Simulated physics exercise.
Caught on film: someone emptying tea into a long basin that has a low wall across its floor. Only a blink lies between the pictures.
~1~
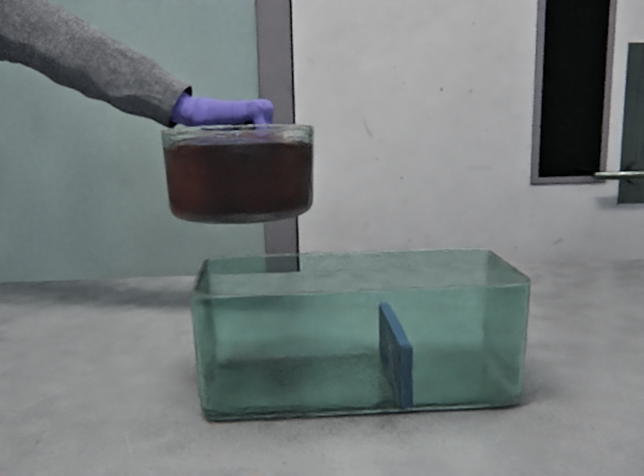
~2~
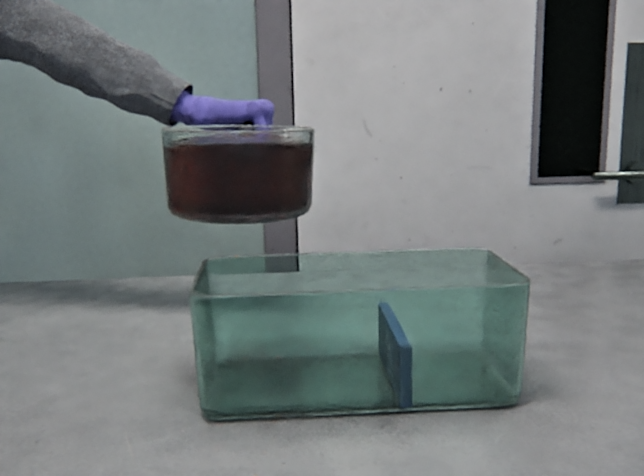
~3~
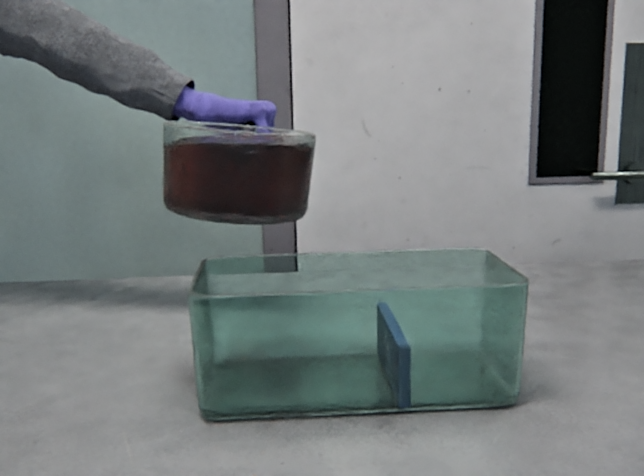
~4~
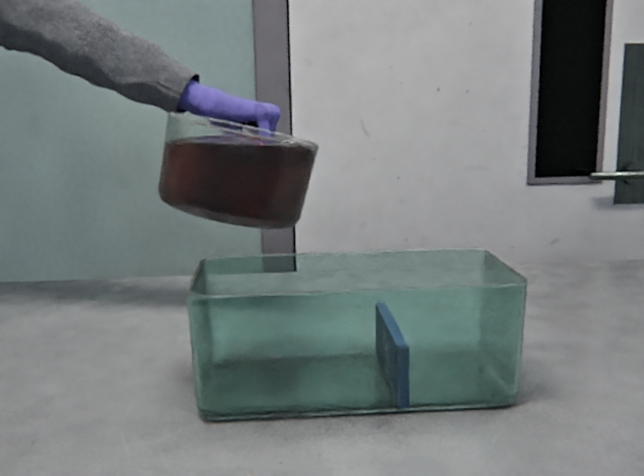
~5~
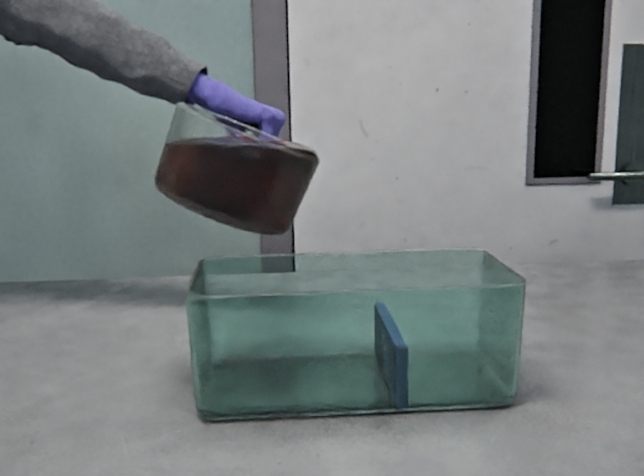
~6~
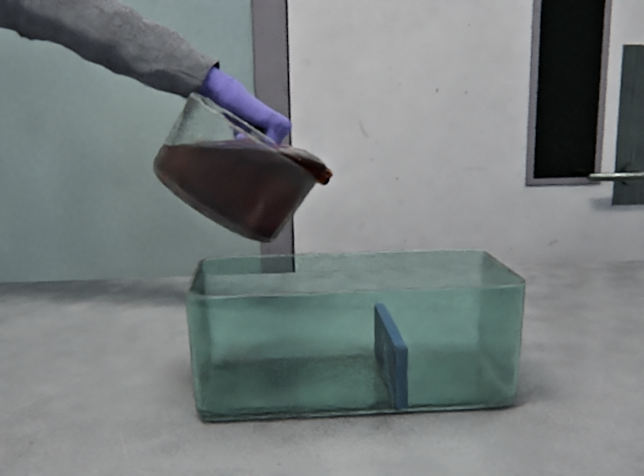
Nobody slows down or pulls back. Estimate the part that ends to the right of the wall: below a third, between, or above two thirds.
The share right of the wall is not even a third.
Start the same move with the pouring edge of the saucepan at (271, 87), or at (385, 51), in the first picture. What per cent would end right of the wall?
Near 10 % and 80 %.
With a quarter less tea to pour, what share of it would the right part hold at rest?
It comes to 5 per cent or so.
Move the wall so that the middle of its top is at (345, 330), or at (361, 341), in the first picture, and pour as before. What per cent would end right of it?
Roughly 65 per cent, and 45 per cent.
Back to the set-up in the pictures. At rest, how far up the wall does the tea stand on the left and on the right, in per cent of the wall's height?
Left: 50 %. Right: 10 %.
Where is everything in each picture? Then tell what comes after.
In the first frame, it leans 0°; its right rim is at (312, 129); the tea meets the walls at (168, 144) and (310, 140); the long basin's rim runs from (199, 277) to (508, 266); the wall's top is at (394, 324).
In the second frame, it leans 2°; its right rim is at (313, 131); the tea meets the walls at (169, 142) and (310, 141).
In the third frame, it leans 6°; its right rim is at (314, 137); the tea meets the walls at (169, 141) and (311, 143).
In the fourth frame, it leans 14°; its right rim is at (316, 147); the tea meets the walls at (170, 141) and (313, 145).
In the fifth frame, it leans 23°; its right rim is at (318, 161); the tea meets the walls at (169, 145) and (318, 153); 1 per cent is over the edge.
In the sixth frame, it leans 35°; its right rim is at (317, 178); the tea meets the walls at (166, 146) and (312, 167); 5 per cent is over the edge.
A moment on, the saucepan is tipped right over and 26 per cent is still to pour, 39 is left of the wall and 8 right of it.
Next, the saucepan is tipped right over and 4 per cent is still to pour, 79 is left of the wall and 9 right of it.
Then the saucepan is tipped right over and 0 per cent is still to pour, 81 is left of the wall and 11 right of it.
Later the saucepan is tipped right over and 0 per cent is still to pour, 82 is left of the wall and 11 right of it.
At rest 82 per cent lies left of the wall, 11 right of it and 7 outside.
